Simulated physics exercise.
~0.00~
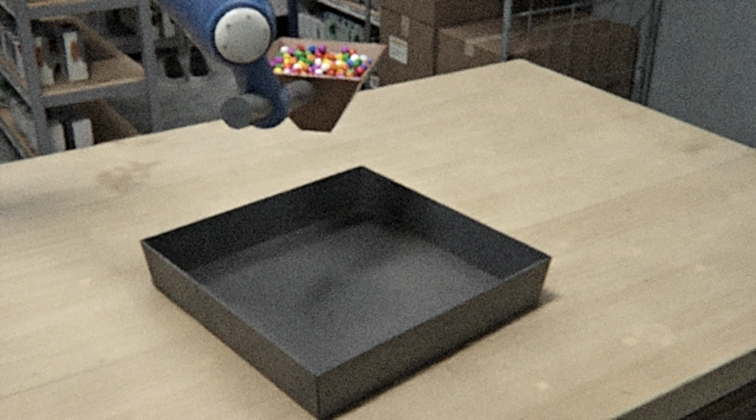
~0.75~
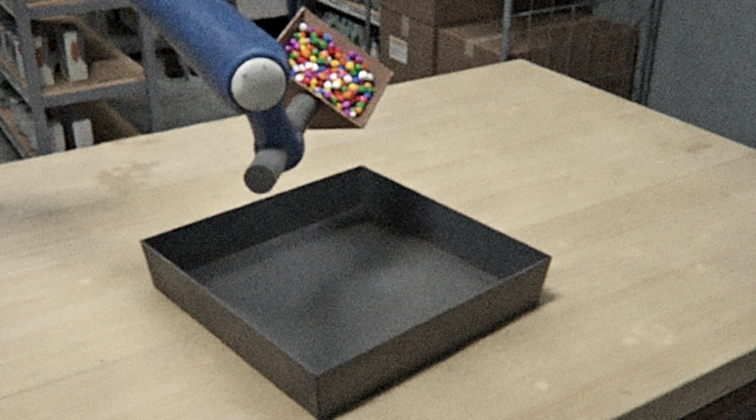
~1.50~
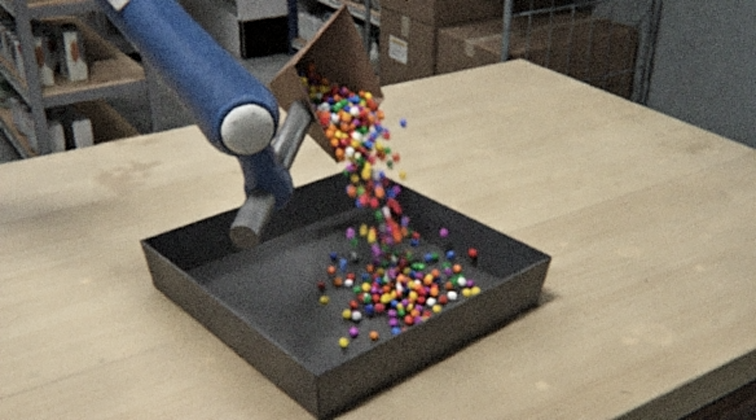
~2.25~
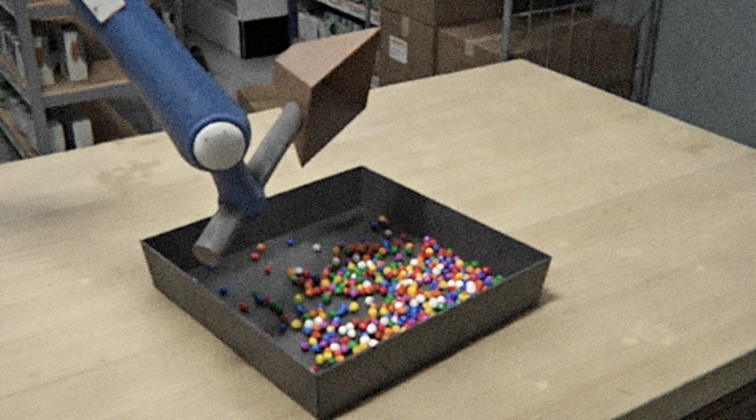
In a storeroom or workshop with shelves and cardboard boxes at the back, a pale wooden table is seen from above at an angle. A blue and grey robot arm at the upper left holds a brown scoop full of small multicoloured beads above a square, dark grey, empty tray. The arm tilts the scoop toward the tray, the beads still inside. As it tips further, the beads pour out in a stream and scatter across the tray floor. Finally the scoop is turned well over and the stream has ended, leaving the beads spread mostly across the tray's front and right.
